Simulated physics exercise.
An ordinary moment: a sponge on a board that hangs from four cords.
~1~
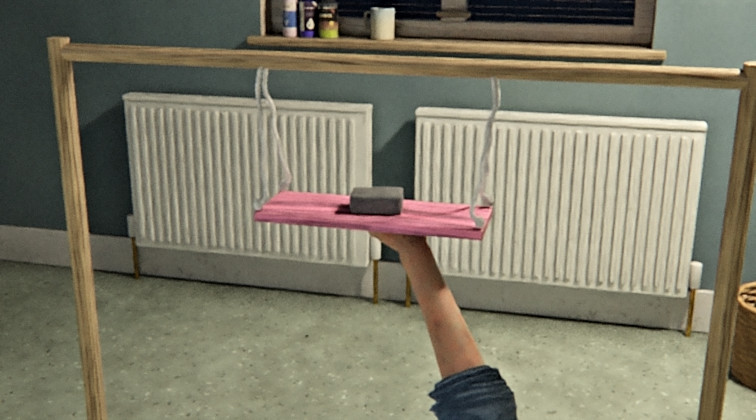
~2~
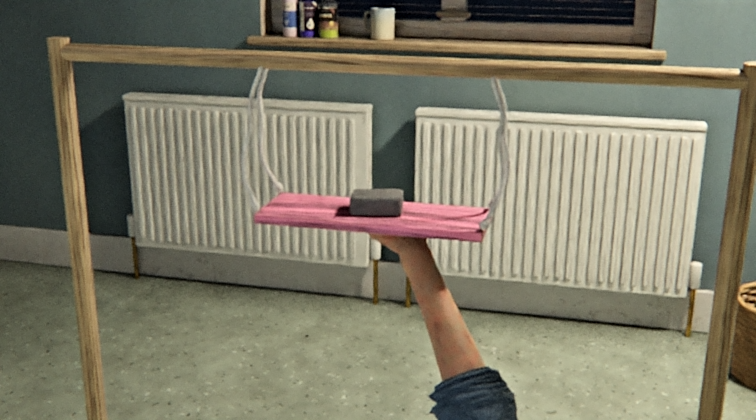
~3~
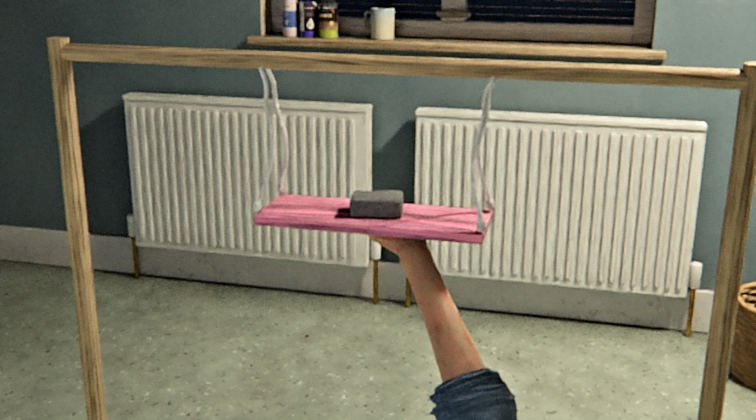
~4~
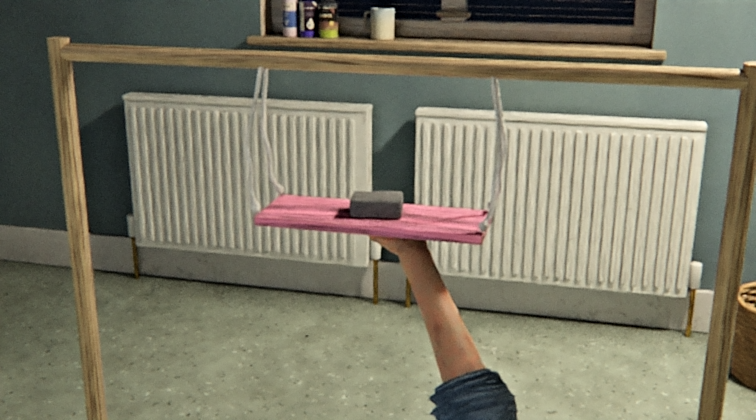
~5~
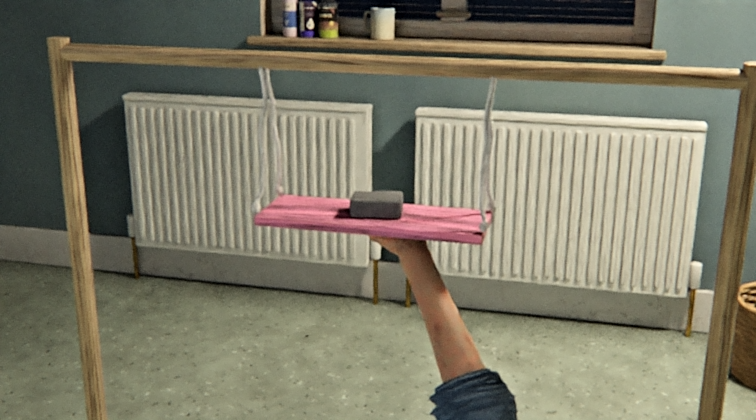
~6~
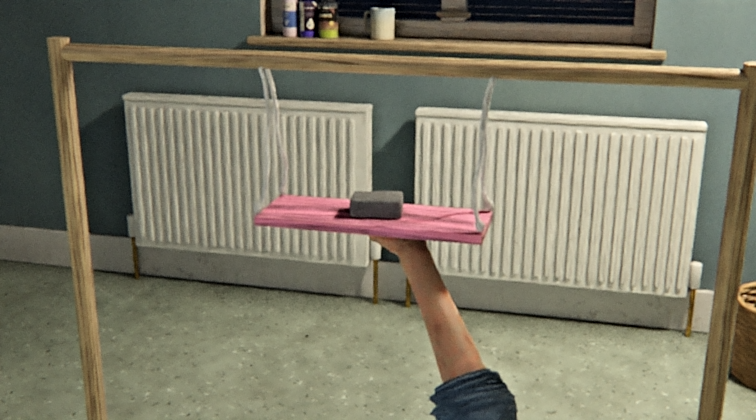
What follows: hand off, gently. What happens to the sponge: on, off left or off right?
Outcome: The sponge remains aboard.
Then, 0.44 s later than the last view, board level; sponge on the board near (377, 206).
Finally, board level; sponge on the board near (377, 207). The sponge keeps its place.
